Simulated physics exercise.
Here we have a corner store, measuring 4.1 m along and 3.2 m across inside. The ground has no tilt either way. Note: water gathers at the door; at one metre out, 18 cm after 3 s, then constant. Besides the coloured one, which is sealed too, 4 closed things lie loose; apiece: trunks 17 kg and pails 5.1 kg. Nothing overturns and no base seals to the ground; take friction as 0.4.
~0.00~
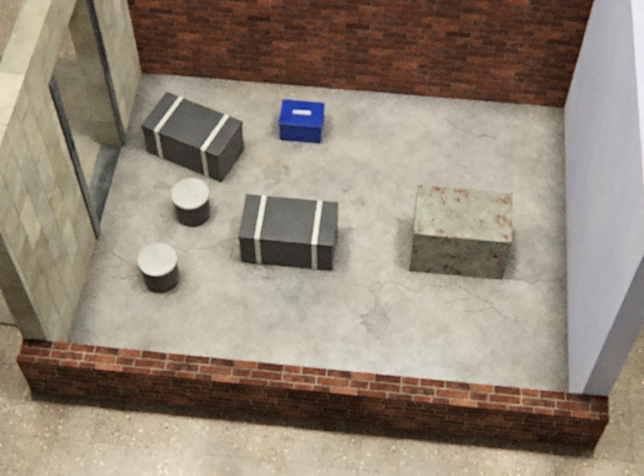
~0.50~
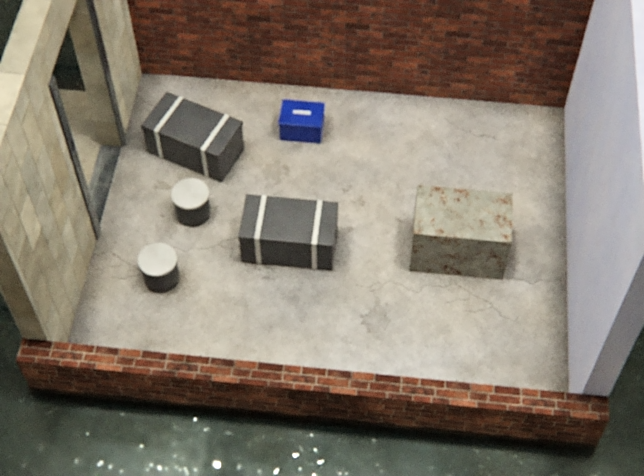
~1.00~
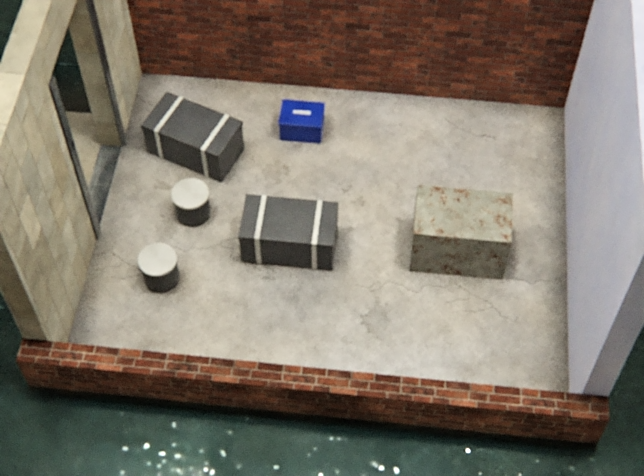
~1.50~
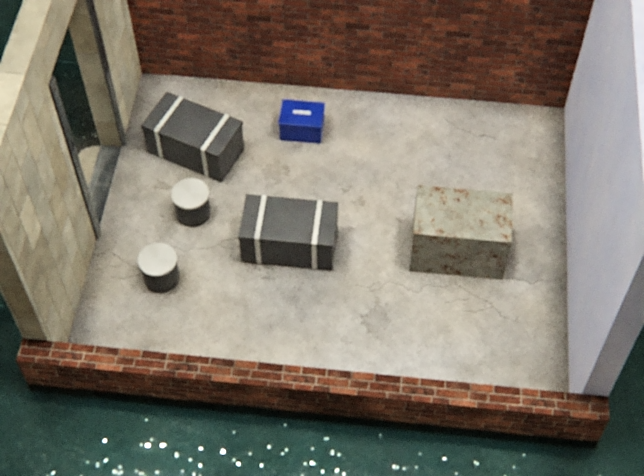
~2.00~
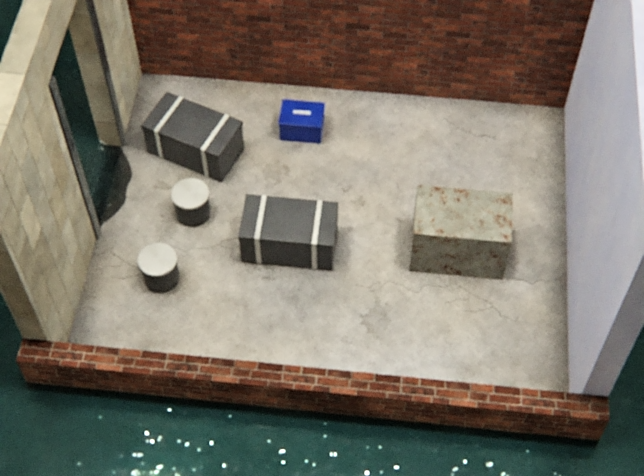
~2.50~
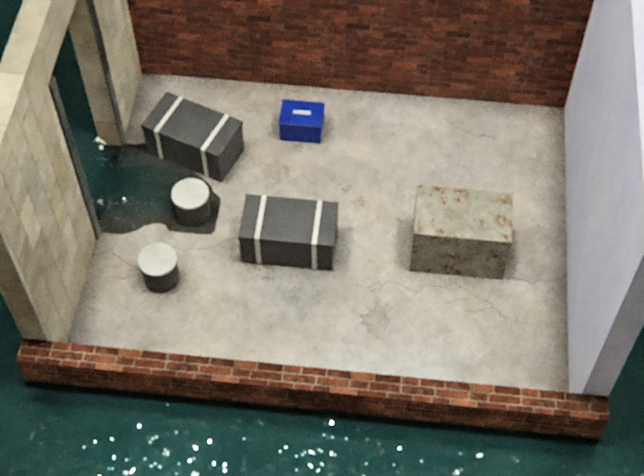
A walled room with striped trunks, round pails, a speckled block and a small blue box stayed still as dark green water surrounded it, then crept through the left doorway and around one pail.
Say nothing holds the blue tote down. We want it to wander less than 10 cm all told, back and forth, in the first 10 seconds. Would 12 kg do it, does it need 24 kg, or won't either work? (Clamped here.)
Small one works.
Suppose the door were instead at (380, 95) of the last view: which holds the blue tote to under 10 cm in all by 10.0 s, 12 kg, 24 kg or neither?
That way, the small mass suffices.
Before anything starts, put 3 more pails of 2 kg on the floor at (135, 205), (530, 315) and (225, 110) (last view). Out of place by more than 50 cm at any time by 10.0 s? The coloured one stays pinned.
In that order: More, more, under.
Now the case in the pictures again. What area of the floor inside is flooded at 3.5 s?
Around 2.5 m2 of it.
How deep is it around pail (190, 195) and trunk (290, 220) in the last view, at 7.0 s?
I'd estimate 3 cm for the first and 4 cm for the second.
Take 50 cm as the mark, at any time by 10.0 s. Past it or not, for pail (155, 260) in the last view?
Not that far.
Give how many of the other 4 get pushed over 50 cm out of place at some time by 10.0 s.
The total is 3.
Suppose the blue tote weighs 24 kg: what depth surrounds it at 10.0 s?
Close to 8 cm deep.
After 3.5 s the blue tote would be 0 cm from its start with 12 kg and 0 cm from its start with 24 kg; 0 cm of water round it then.
After 4.5 s the blue tote would be 0 cm from its start with 12 kg and 0 cm from its start with 24 kg; 3 cm of water round it then.
After 7.0 s the blue tote would be 0 cm from its start with 12 kg and 0 cm from its start with 24 kg; 4 cm of water round it then.
After 10.0 s the blue tote would be 1 cm from its start with 12 kg and 0 cm from its start with 24 kg; 8 cm of water round it then.
